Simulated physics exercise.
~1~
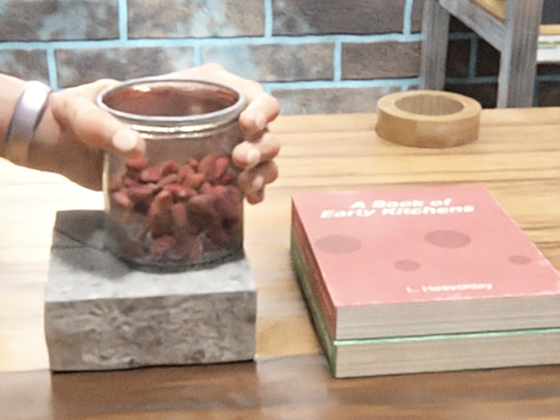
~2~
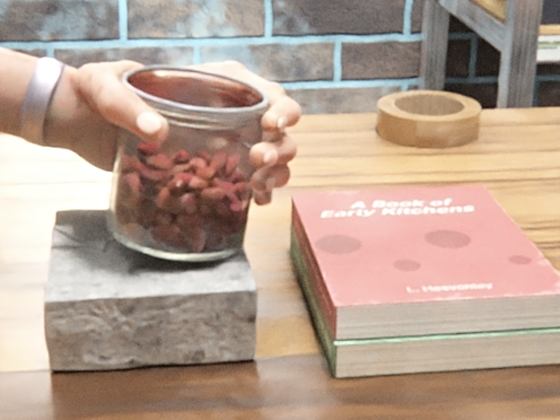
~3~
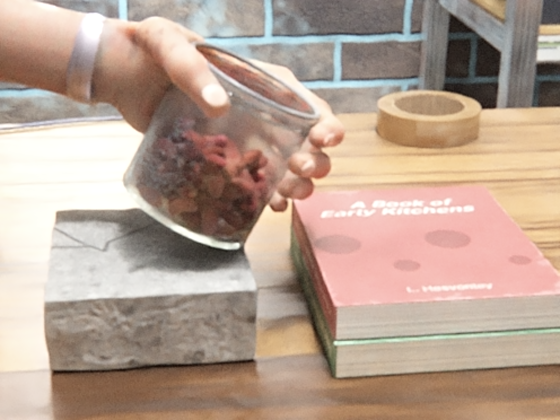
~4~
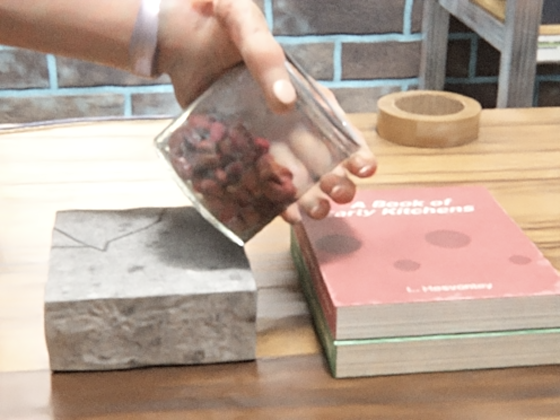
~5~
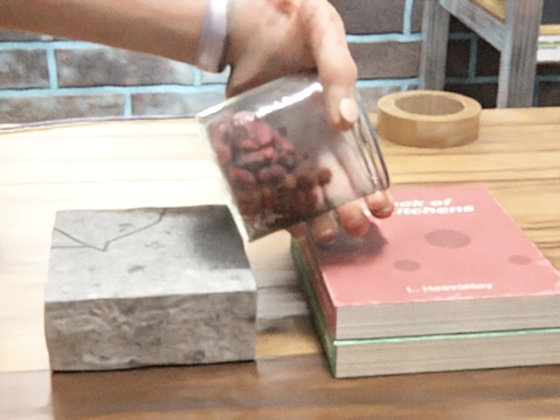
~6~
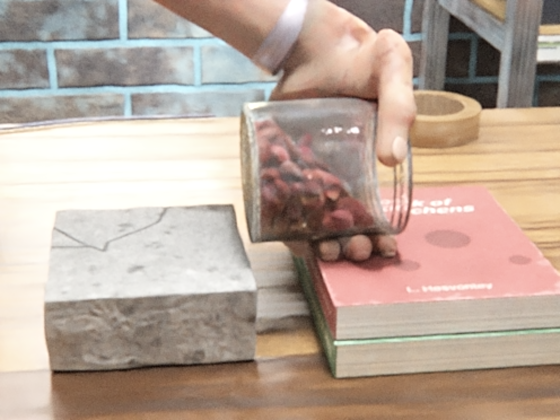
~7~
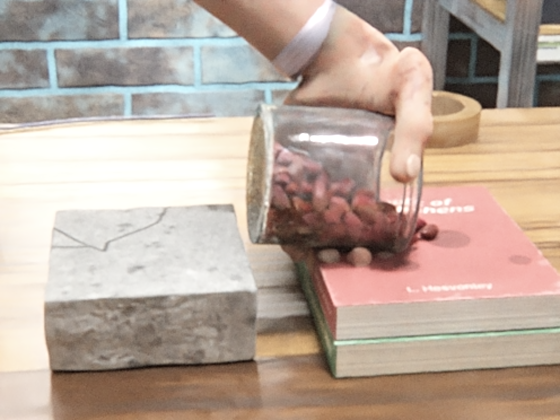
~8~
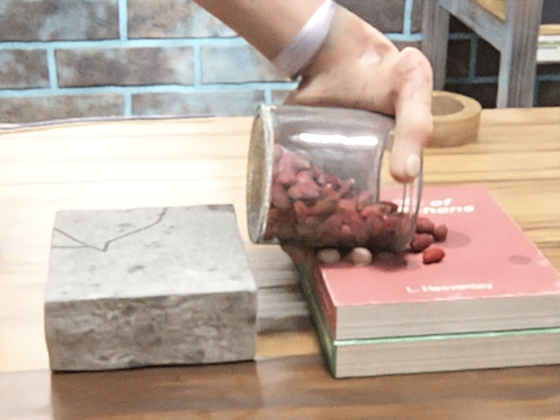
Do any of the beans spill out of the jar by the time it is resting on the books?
Yes, a few of the beans roll out of the mouth of the jar onto the red cover of the top book, though most of them stay inside.
